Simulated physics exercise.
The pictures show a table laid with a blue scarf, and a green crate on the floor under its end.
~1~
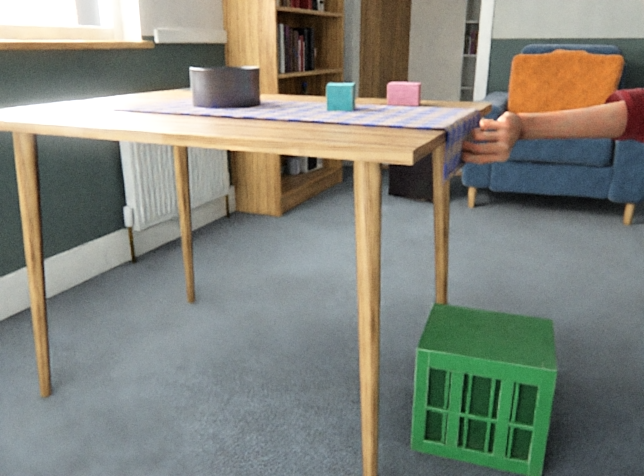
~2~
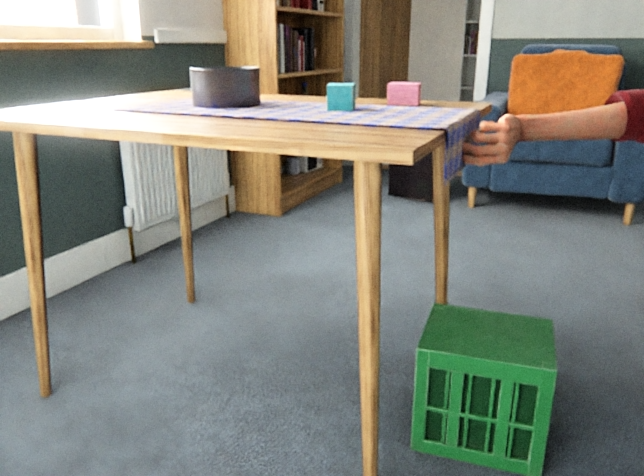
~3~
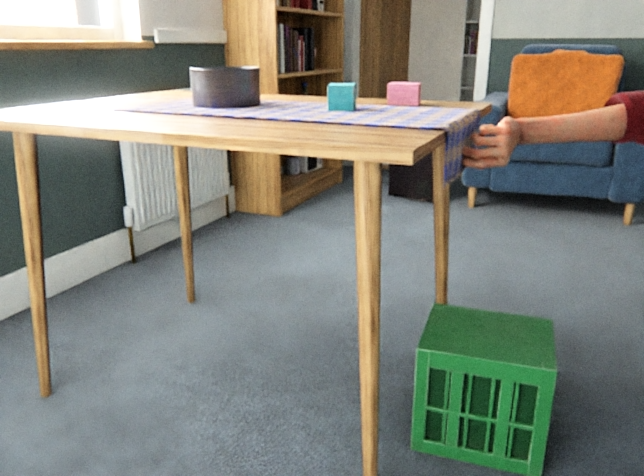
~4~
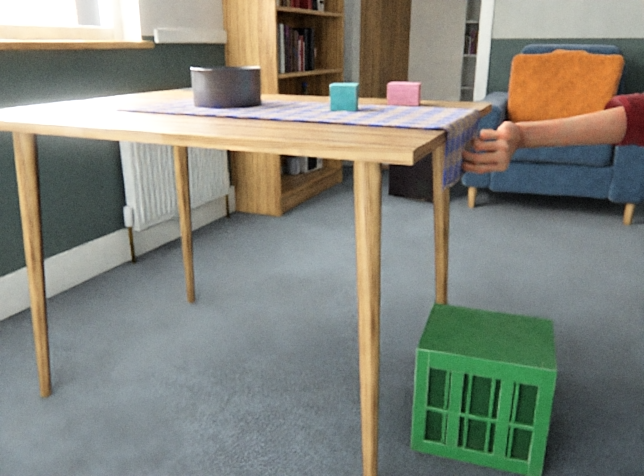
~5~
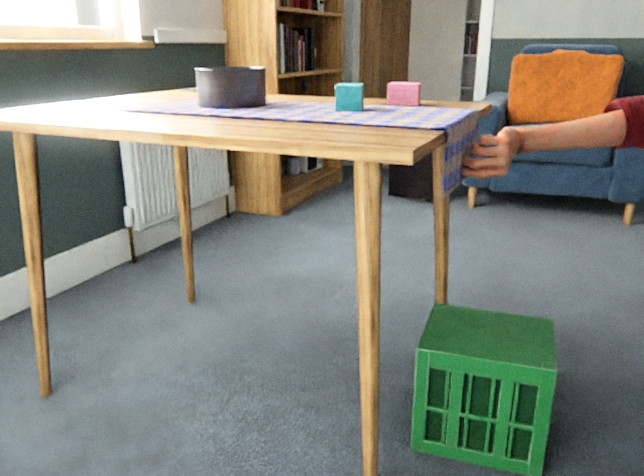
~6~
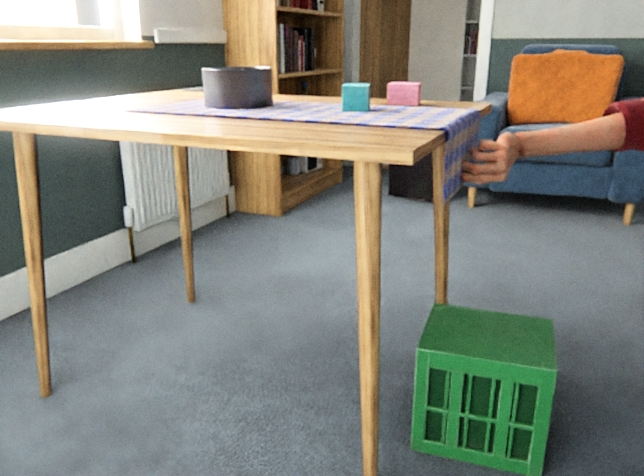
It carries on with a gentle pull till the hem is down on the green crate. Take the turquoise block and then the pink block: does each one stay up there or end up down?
Taken in turn, the turquoise block ends up down; the pink block stays put up there.
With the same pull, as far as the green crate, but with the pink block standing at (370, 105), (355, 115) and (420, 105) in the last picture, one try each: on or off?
In the first case it is carried off; in the second case it is safe; in the third case it drops.
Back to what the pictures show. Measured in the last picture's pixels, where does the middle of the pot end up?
Roughly (367, 92).
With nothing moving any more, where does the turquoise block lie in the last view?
I'd mark it close to (533, 273).
Then, 0.68 s past the final frame, hem going down; turquoise block carried along near (408, 100); pink block still.
Then, 1.48 s past the final frame, hem going down; turquoise block over the edge; pink block still.
When it is over, hem on the crate; turquoise block down below near (533, 273); pink block still. The turquoise block falls off and the pink block remains up there.
